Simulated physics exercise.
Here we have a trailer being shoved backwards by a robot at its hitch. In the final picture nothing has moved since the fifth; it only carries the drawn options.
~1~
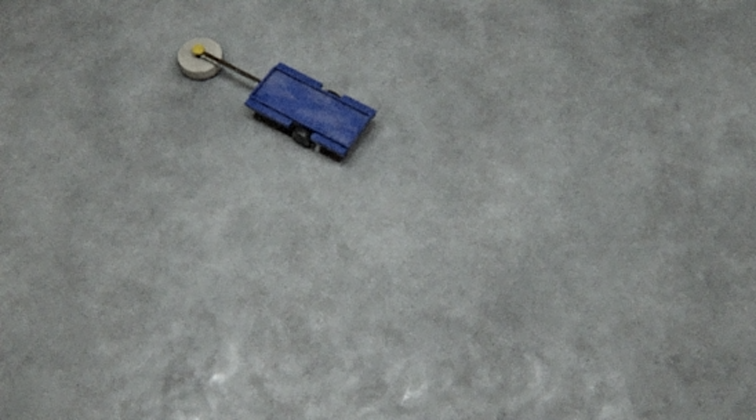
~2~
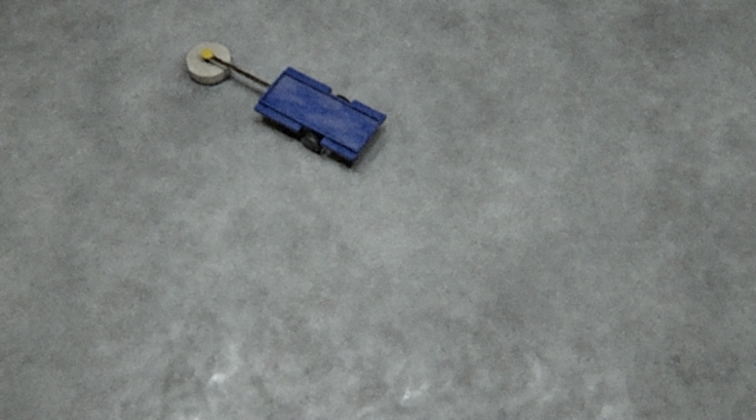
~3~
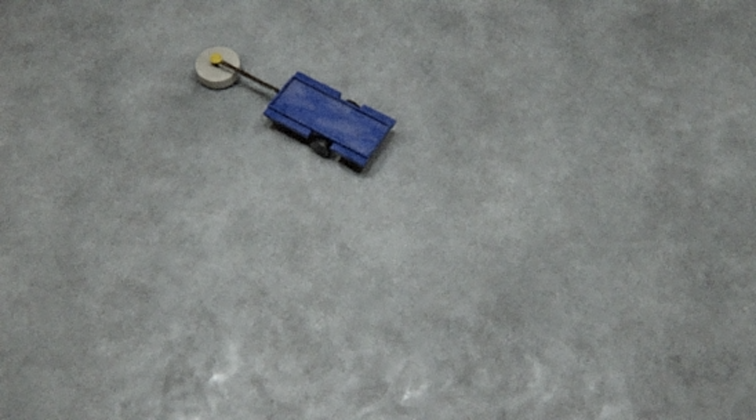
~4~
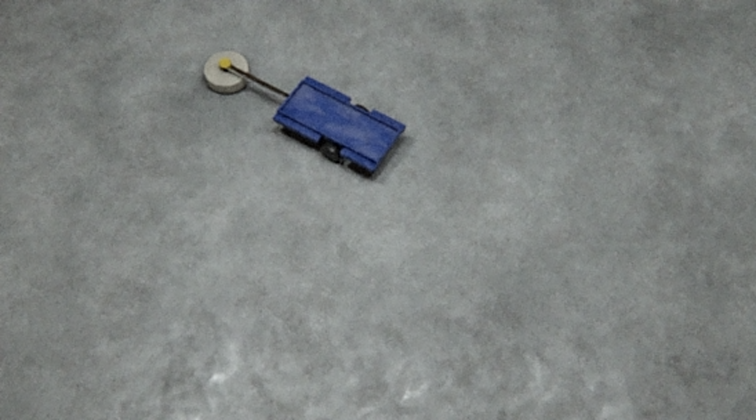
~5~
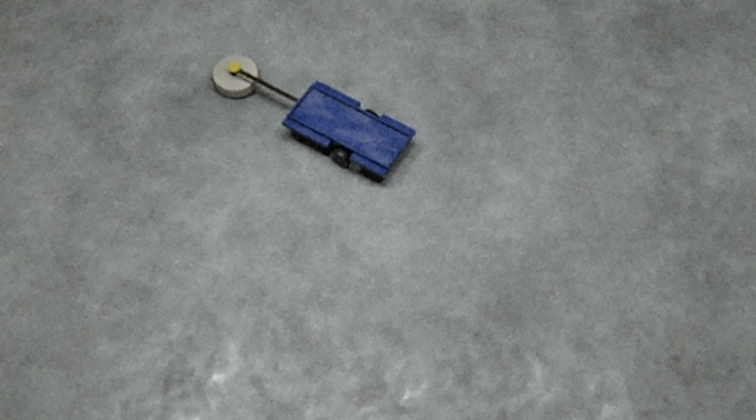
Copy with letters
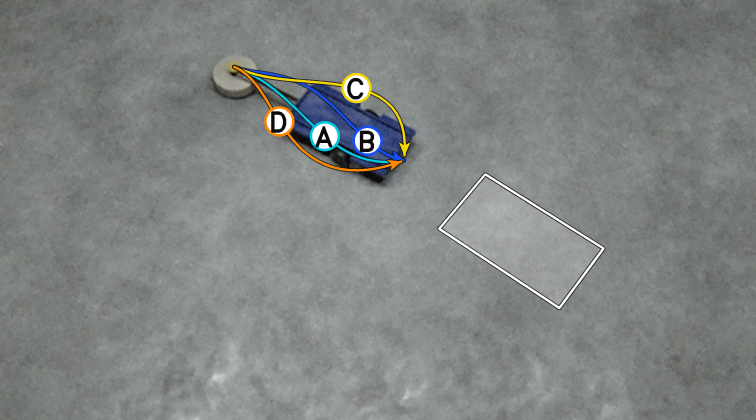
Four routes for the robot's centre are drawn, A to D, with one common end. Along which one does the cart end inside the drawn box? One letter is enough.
Only B brings the cart into the box.
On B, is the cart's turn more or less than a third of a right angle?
Less.
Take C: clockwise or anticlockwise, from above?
On that route, clockwise.
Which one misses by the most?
Route D.
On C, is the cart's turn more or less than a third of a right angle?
It turns less than that.
On the copy, A from (234, 67) via (308, 120) to (404, 160); B from (234, 67) via (324, 98) to (404, 160); C from (234, 67) via (348, 86) to (405, 155); D from (234, 67) via (298, 145) to (401, 161); the bay at (521, 239).
On B. First, robot (303, 91), cart (407, 161).
Then, robot (353, 133), cart (466, 204).
Finally, robot (404, 167), cart (523, 241); the cart stands in the bay.
By contrast, A leaves the cart at (545, 200), out of the bay; C leaves the cart at (494, 267), out of the bay; D leaves the cart at (549, 161), out of the bay.
